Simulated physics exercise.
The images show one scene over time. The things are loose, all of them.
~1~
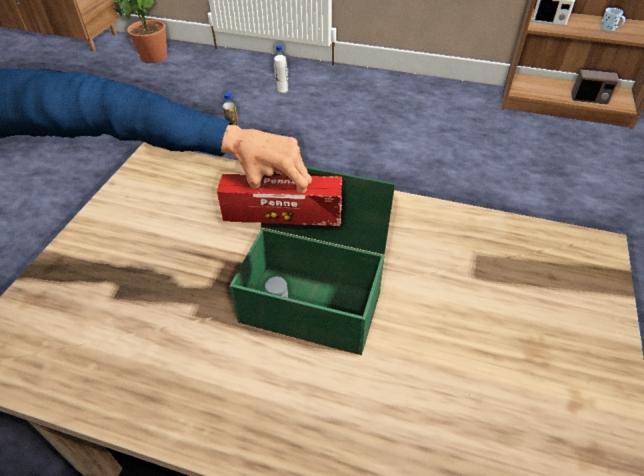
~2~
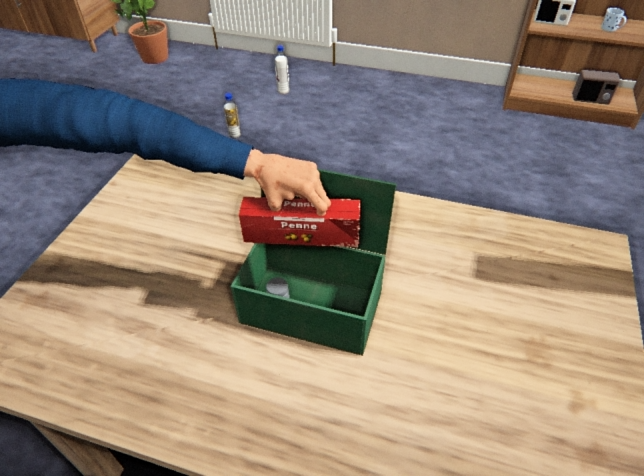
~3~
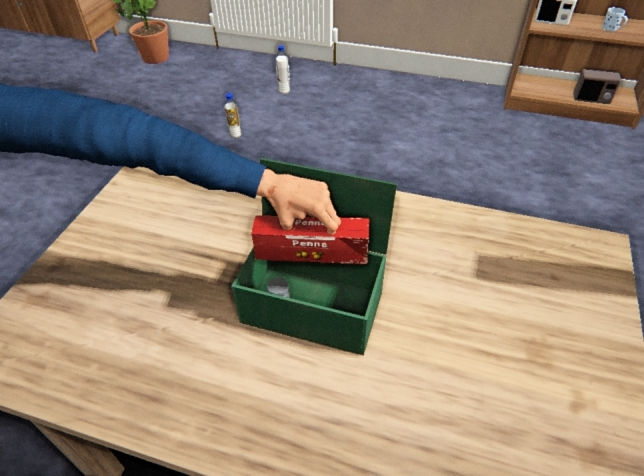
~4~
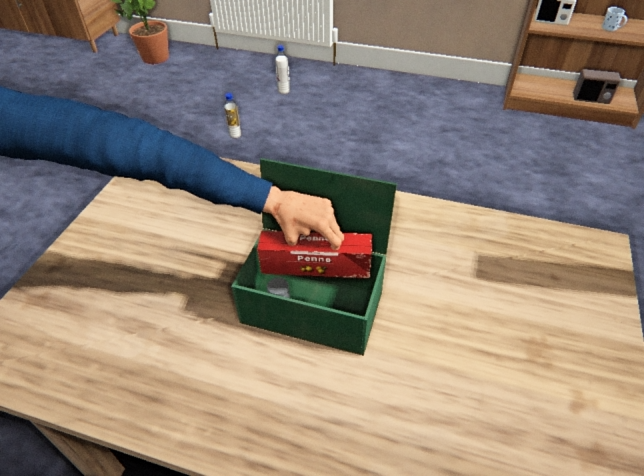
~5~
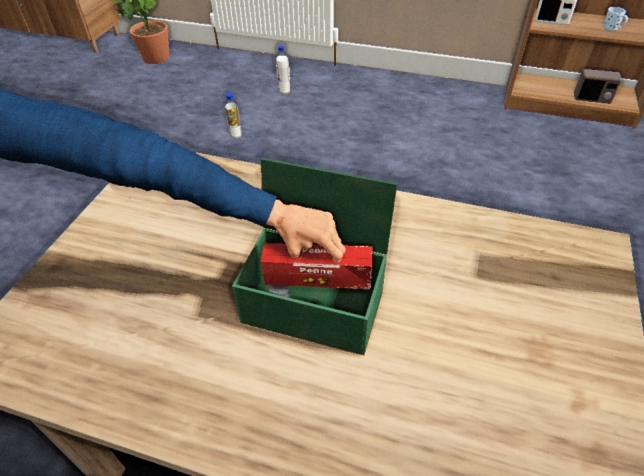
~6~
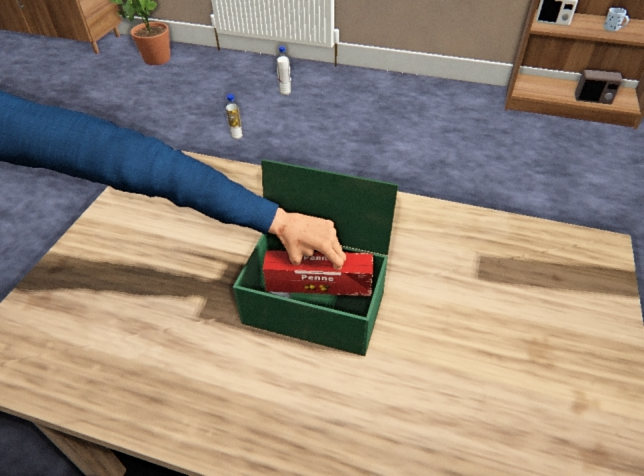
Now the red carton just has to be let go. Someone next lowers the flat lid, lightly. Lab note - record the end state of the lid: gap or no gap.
The box is going to be capped.
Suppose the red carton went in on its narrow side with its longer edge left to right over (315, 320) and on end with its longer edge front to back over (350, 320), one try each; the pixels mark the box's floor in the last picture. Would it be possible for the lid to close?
Try one: Lid goes down; try two: Lid stays raised.
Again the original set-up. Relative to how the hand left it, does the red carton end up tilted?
Simply put, it gets tilted.
Then, 0.50 s on from there, red carton on its side near (309, 294).
Then, 1.50 s on from there, lid 65° above the rim; red carton on its side near (309, 294).
Then, 2.00 s on from there, lid 15° above the rim; red carton on its side near (309, 294).
In the end, lid shut; toppled in the box, red carton; grey shaker unmoved. At the end, from the last picture's camera, red carton near (309, 294).
